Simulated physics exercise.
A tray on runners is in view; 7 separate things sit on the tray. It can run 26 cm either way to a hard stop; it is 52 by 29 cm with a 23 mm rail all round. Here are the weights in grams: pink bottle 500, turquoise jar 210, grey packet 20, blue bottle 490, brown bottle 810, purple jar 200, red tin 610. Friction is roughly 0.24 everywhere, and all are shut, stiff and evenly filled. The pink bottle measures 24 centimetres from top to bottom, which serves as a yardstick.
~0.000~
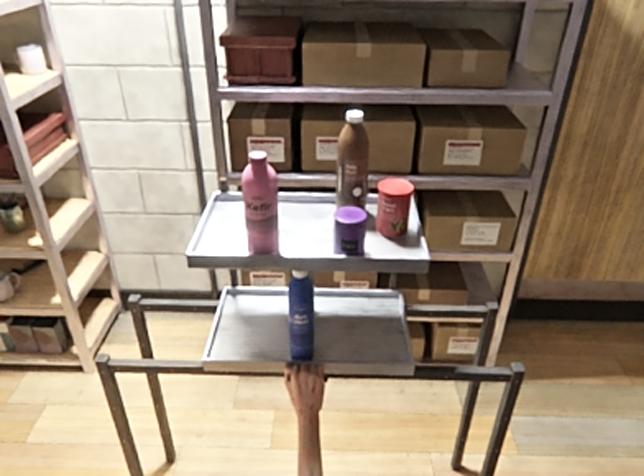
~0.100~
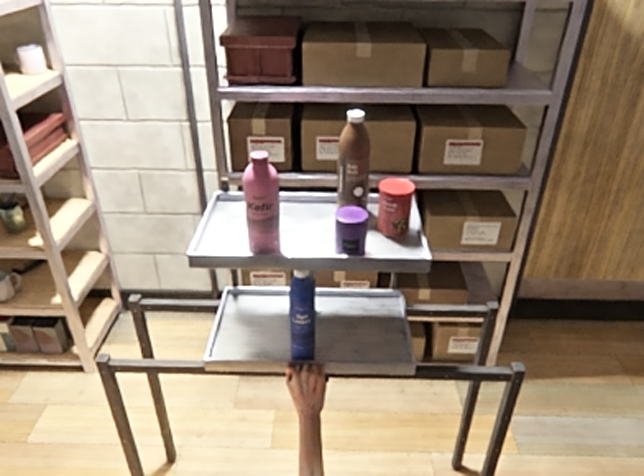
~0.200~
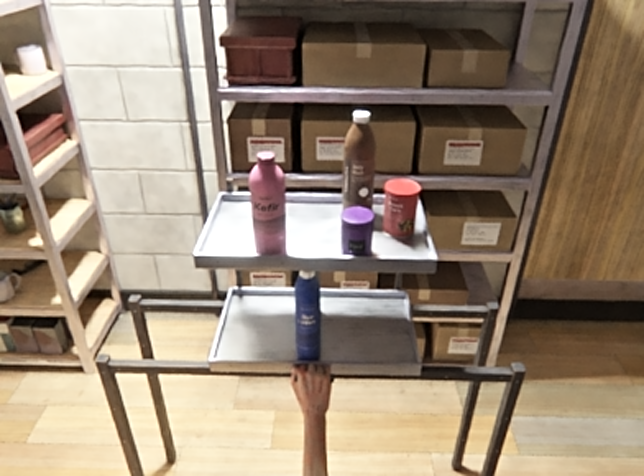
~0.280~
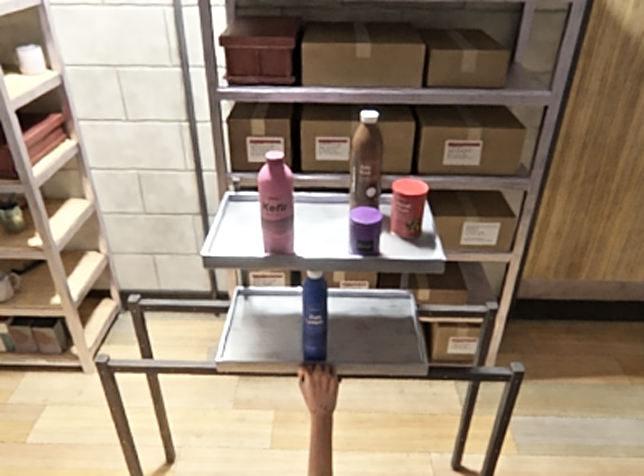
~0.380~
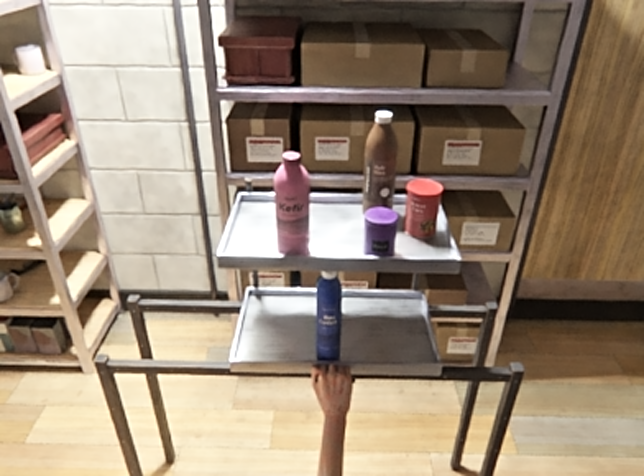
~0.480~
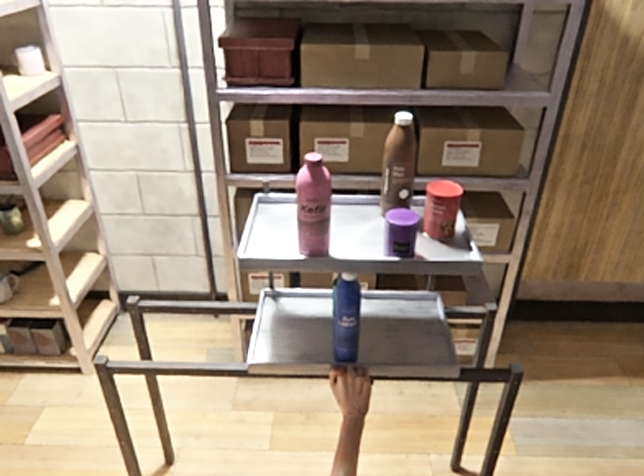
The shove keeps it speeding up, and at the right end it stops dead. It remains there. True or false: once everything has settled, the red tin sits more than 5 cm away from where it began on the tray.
False.
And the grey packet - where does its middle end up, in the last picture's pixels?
It settles somewhere near (443, 277).
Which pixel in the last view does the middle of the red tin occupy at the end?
Rest point: Near (506, 212).
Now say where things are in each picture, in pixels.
The first frame shows tray midway; red tin (394, 209); pink bottle (261, 205).
The second frame shows tray midway; blue bottle (302, 314).
The third frame shows tray 2 cm right; brown bottle (359, 166); purple jar (356, 234).
The fourth frame shows tray 4 cm right; pink bottle (277, 206).
The fifth frame shows tray 7 cm right; blue bottle (329, 315).
The sixth frame shows tray 12 cm right; red tin (442, 211); brown bottle (399, 168).
By 0.78 s, tray 26 cm right; red tin tilted 8° near (511, 210); blue bottle 6 cm from its spot; grey packet 6 cm from its spot.
By 0.88 s, tray 26 cm right; blue bottle 10 cm from its spot; grey packet 10 cm from its spot; brown bottle 10 cm from its spot.
By 0.98 s, tray 26 cm right; blue bottle tilted 5°; grey packet 12 cm from its spot; brown bottle 12 cm from its spot.
When it is over (2.5 s), not toppled but over 5 cm from the start, pink bottle, turquoise jar, grey packet, blue bottle, brown bottle and purple jar; the last one within 5 cm of the start. In the last view, red tin near (506, 212).
